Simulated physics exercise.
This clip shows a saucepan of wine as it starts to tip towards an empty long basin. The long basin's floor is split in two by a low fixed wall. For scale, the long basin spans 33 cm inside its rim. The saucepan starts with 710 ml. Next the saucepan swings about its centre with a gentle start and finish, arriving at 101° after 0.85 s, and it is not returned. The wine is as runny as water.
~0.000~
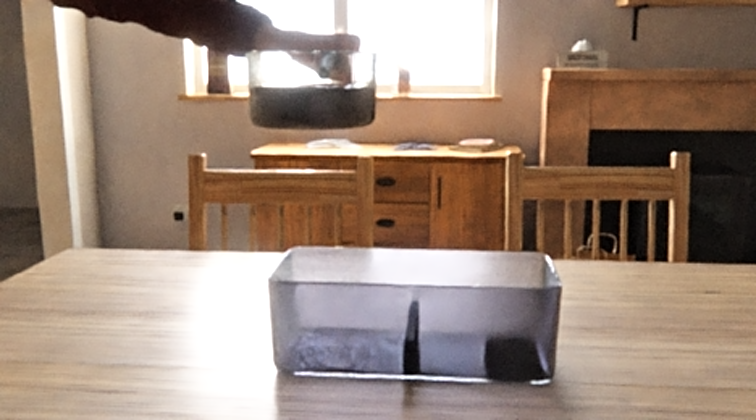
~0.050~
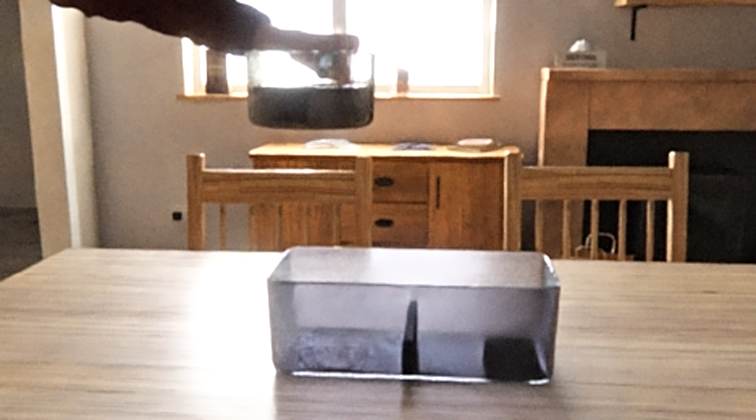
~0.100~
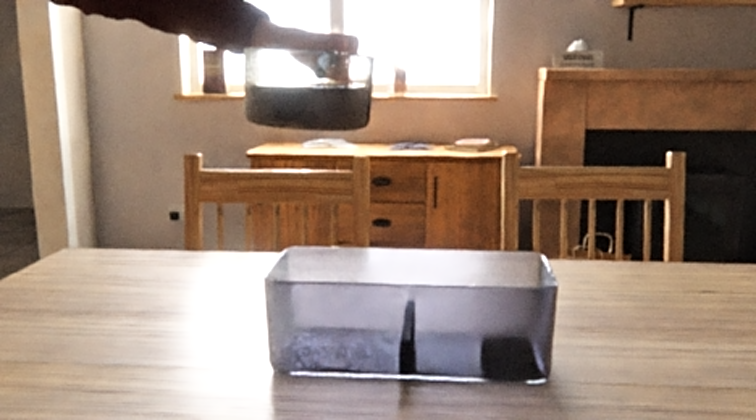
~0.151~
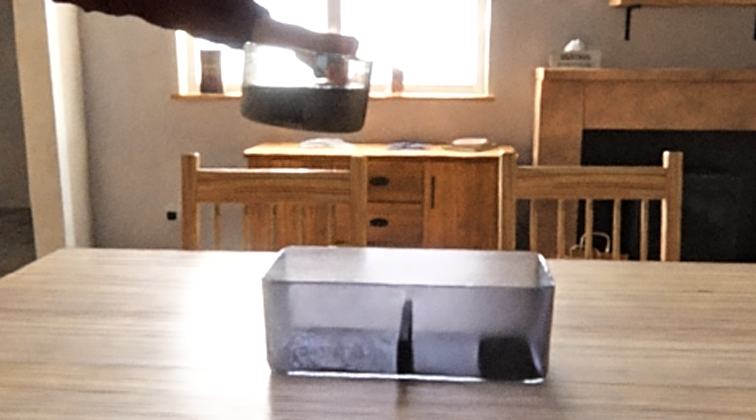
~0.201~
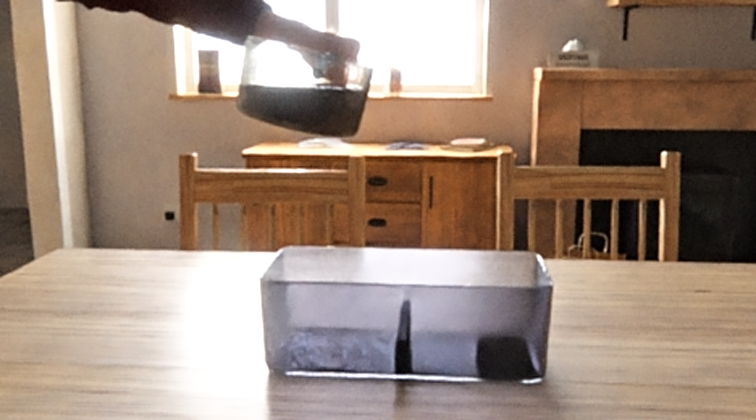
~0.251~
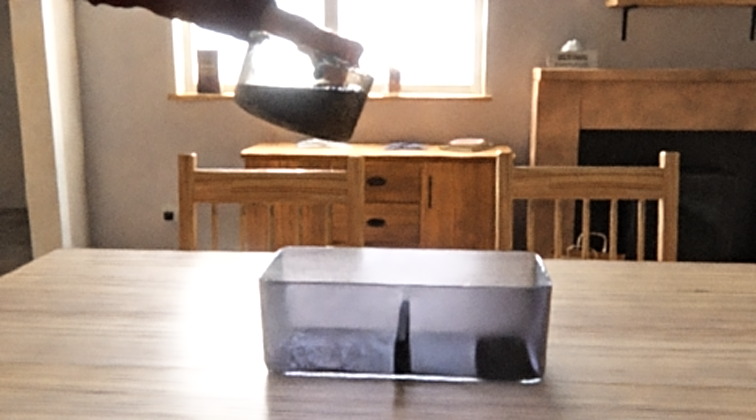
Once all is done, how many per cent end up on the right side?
Roughly 74 percent ends up on the right side.
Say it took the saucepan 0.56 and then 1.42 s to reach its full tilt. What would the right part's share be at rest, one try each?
Respectively 70 and 75 %.
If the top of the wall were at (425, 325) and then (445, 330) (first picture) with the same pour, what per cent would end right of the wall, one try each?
The first gives near 50 per cent and the second near 25 per cent.
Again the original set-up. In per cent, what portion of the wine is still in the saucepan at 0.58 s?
60 %.
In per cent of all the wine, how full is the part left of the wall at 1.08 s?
Roughly 20 in a hundred.
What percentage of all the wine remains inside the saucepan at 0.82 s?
What remains is about 16 percent of it all.
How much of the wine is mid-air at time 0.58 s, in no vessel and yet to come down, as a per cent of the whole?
Some 40 per cent, I reckon.
By 0.58 s the tilt is 78° and 59 per cent is still to pour, 1 is left of the wall and 1 right of it.
By 0.82 s the tilt is 101° and 16 per cent is still to pour, 6 is left of the wall and 57 right of it.
By 1.08 s the tilt is 101° and 2 per cent is still to pour, 20 is left of the wall and 71 right of it.
By 1.35 s the tilt is 101° and 0 per cent is still to pour, 24 is left of the wall and 74 right of it.
At rest 24 per cent lies left of the wall, 74 right of it and 2 outside.
